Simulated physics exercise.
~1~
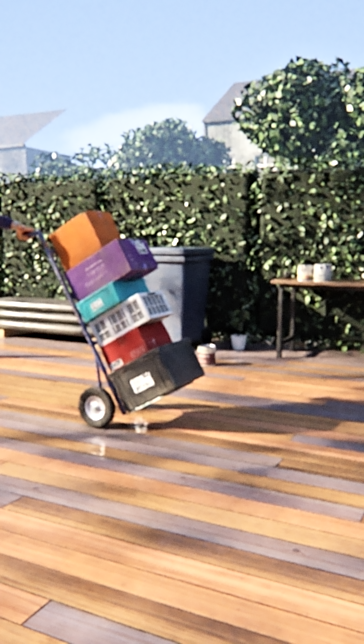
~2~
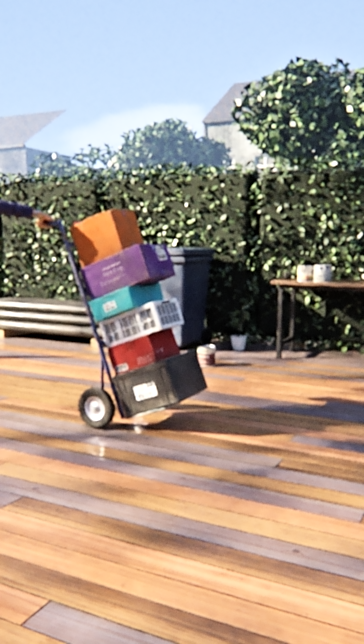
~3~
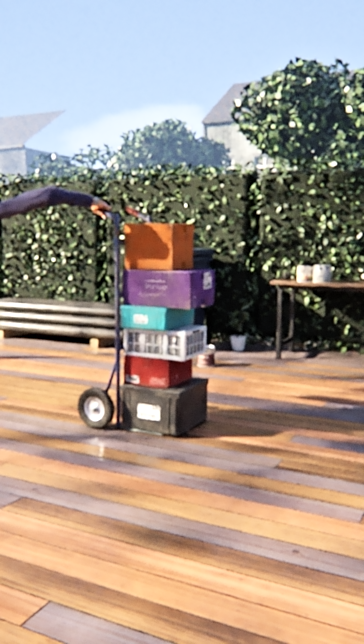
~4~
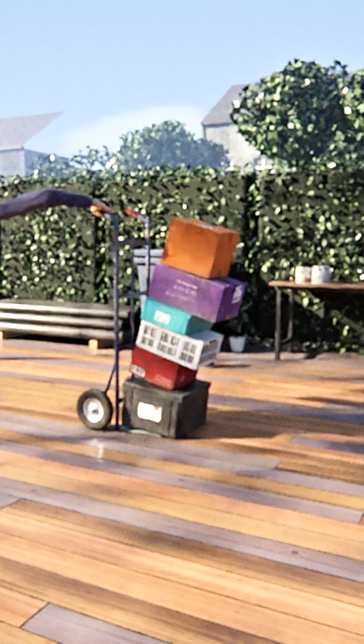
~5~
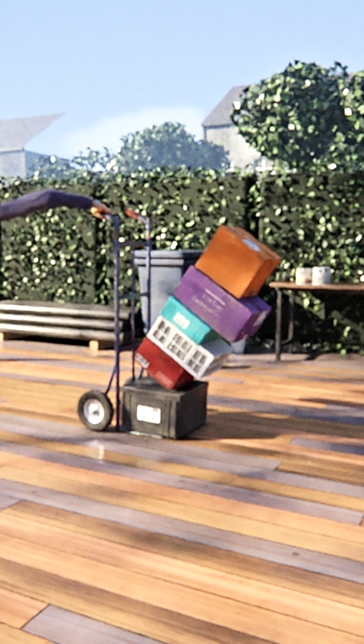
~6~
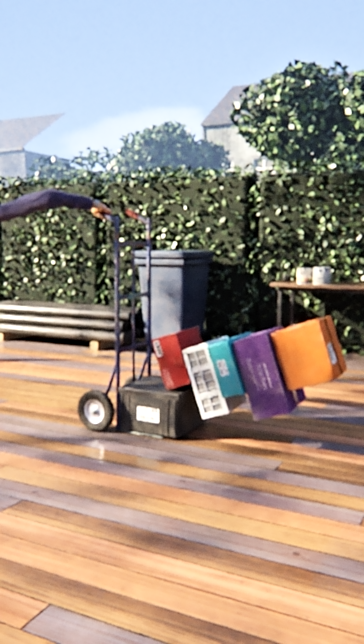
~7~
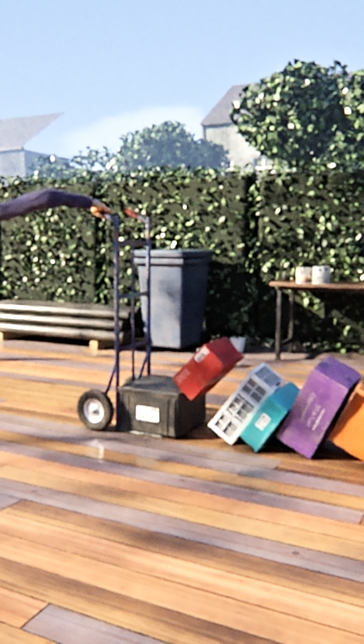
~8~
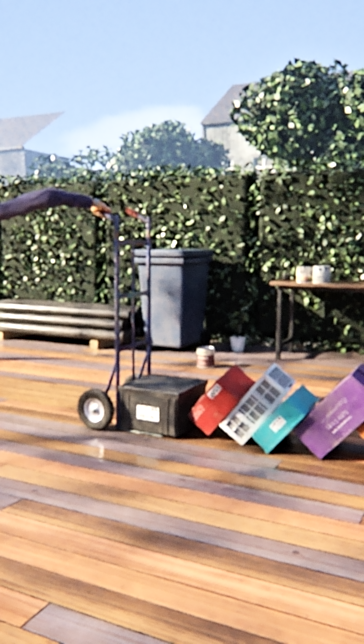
The clip shows an arm swinging a tilted hand truck upright on a wooden deck, its stacked boxes and white crate leaning, then toppling to the right, until only the black tote stays on the truck while the others lie tipped on the deck, the orange one out of view.
